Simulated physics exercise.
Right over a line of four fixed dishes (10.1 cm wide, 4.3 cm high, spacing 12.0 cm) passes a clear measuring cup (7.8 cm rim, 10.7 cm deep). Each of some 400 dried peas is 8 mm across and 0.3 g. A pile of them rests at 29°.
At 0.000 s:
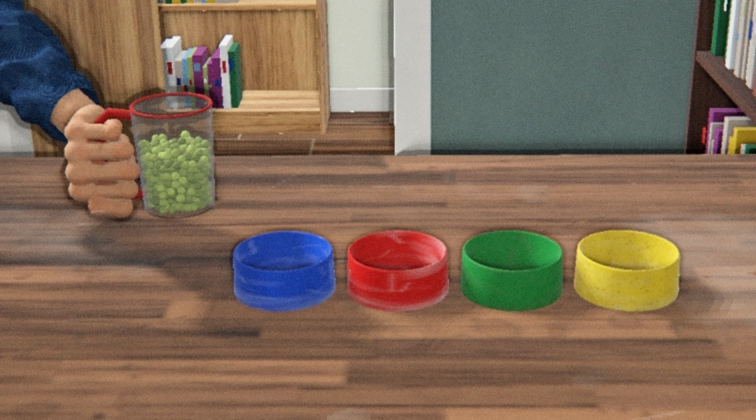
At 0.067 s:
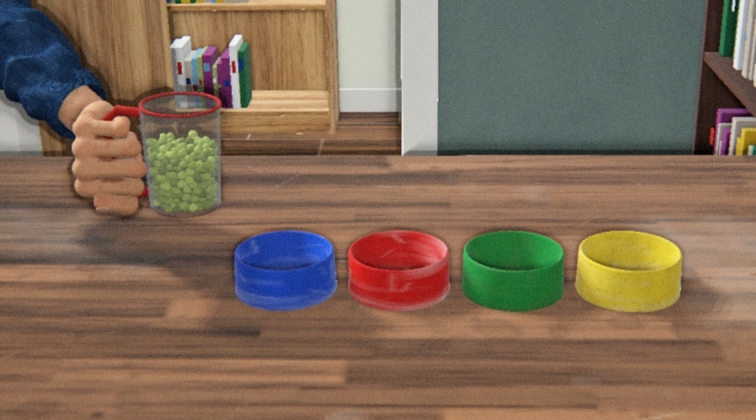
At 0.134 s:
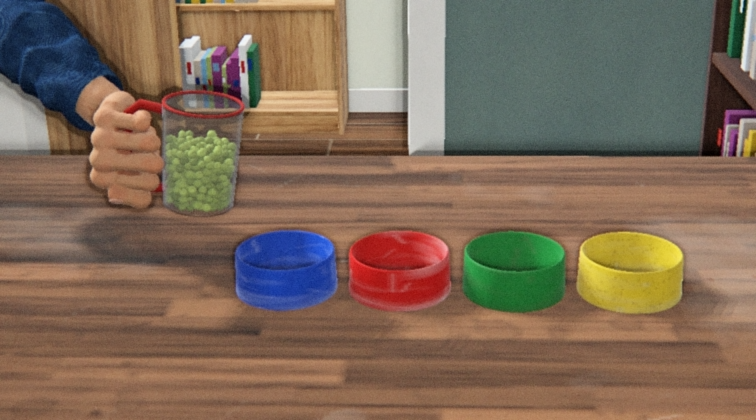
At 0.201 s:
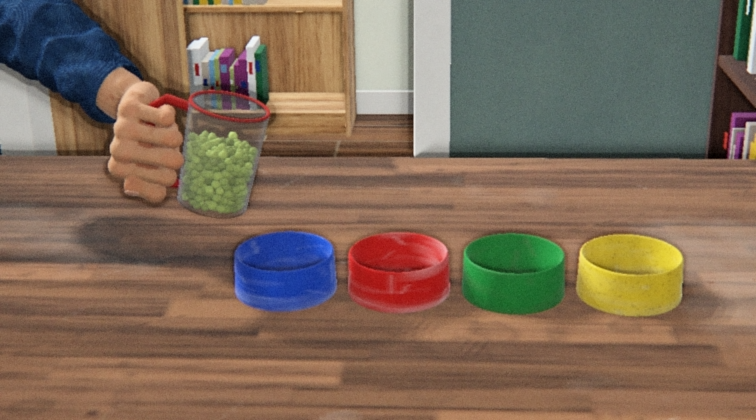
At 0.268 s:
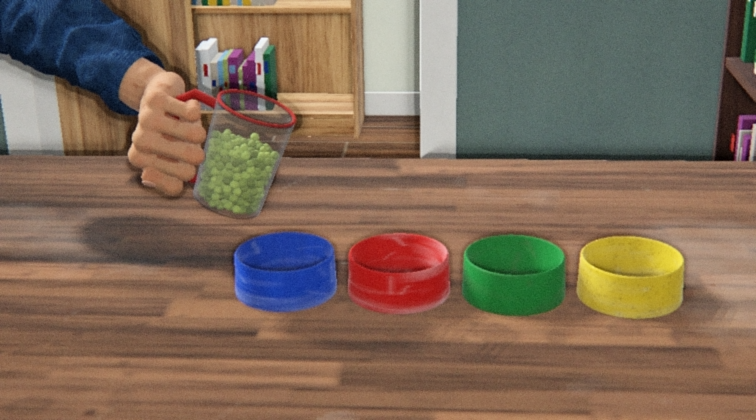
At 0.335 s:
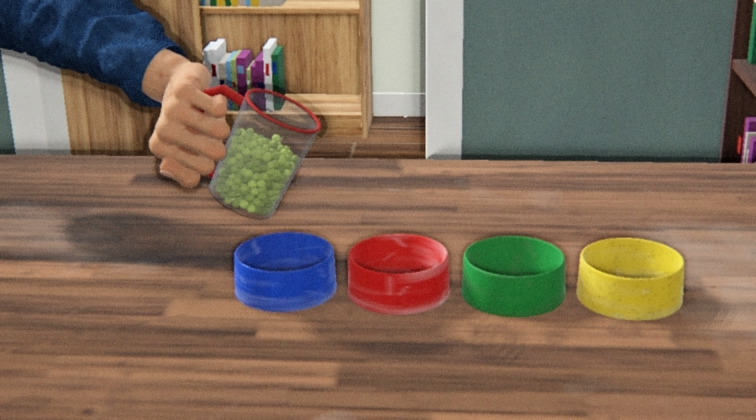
A hand moves a clear cup of green peas right while tilting it toward four bowls.
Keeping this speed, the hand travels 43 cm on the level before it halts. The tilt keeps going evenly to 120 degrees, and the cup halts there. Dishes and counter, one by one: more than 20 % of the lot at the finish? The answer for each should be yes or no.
Red dish - no, blue dish - no, green dish - no, yellow dish - yes, counter - yes.
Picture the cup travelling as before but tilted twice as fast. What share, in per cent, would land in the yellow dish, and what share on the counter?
In that case I'd put yellow at 0 and the counter at 20.
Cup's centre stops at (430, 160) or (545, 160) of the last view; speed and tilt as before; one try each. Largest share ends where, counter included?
Green, then yellow.
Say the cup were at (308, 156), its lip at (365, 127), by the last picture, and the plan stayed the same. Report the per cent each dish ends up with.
It'd finish with red at 0, blue at 0, green at 0 and yellow at 70.
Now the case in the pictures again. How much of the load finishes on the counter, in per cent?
I'd reckon around 30 per cent.
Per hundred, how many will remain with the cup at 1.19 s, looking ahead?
90 %.
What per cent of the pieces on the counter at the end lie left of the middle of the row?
Share: About 0 in a hundred.
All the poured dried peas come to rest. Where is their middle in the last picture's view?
Centre at rest, approx.: (653, 284) px.
Then, at 0.85 s, tilt 77 degrees; cup holds 100 %.
After 1.19 s, tilt 110 degrees; cup holds 90 %.
Then, at 1.63 s, tilt 120 degrees; cup holds 0 %, yellow 70 %.
In the end, at 2.6 s, red 0 %, blue 0 %, green 0 %, yellow 70 %, counter 30 %.
